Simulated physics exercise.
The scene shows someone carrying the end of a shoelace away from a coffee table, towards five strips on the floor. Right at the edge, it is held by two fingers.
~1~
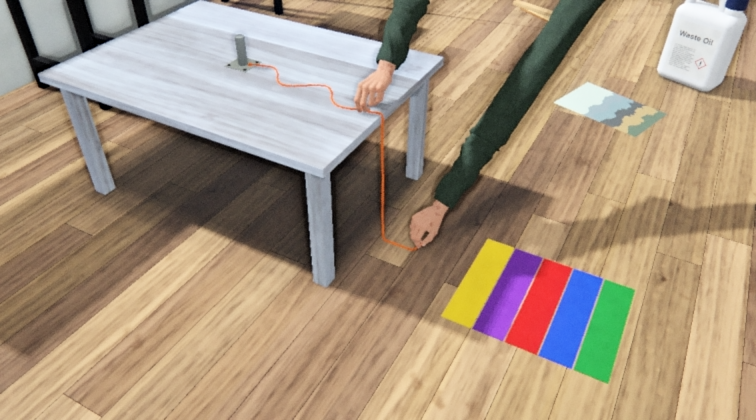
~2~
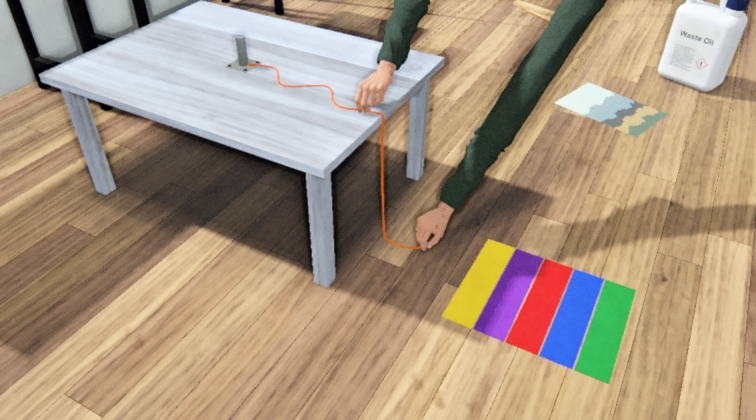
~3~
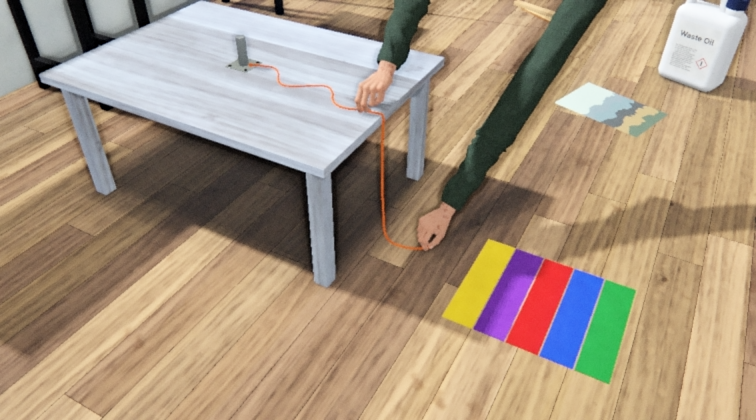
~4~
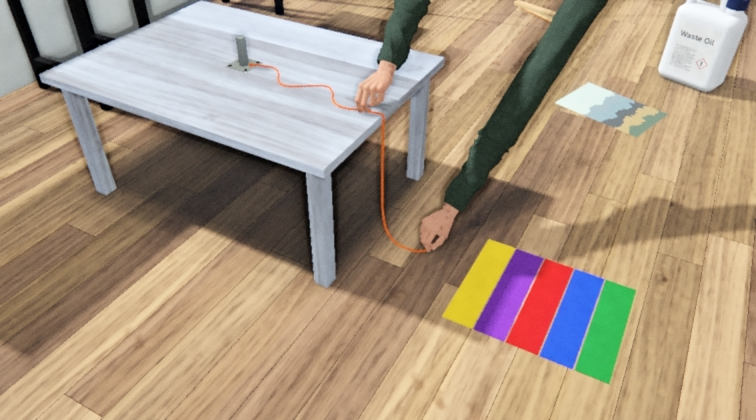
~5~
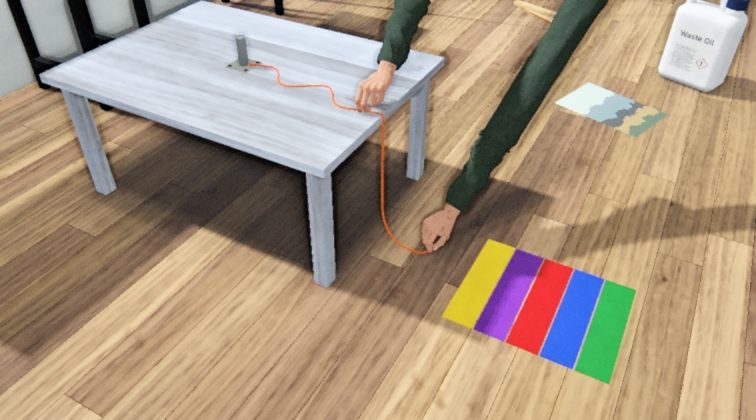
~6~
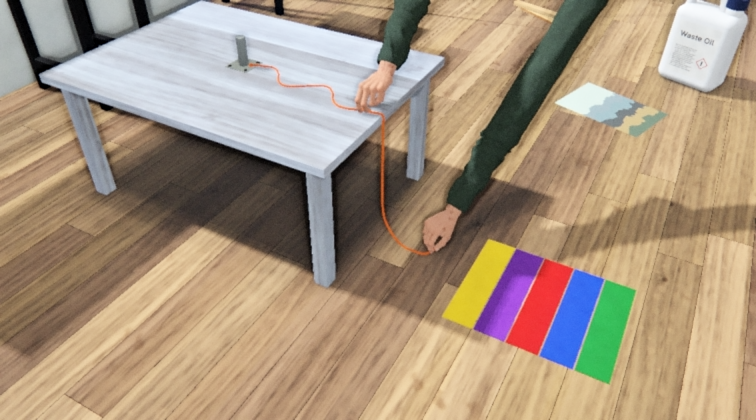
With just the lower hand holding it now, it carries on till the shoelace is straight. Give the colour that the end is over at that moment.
The end is over red.
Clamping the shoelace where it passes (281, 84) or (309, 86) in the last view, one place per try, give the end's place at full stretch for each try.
Approximately (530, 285), then (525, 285).
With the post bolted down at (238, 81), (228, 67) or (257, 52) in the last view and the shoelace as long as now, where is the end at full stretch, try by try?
Try by try: (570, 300), (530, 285) and (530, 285).
Soon after, end near (501, 274); over purple.
After that, end near (530, 284); over purple.
At the stop, end near (548, 291); over red. It gets as far as the red strip.
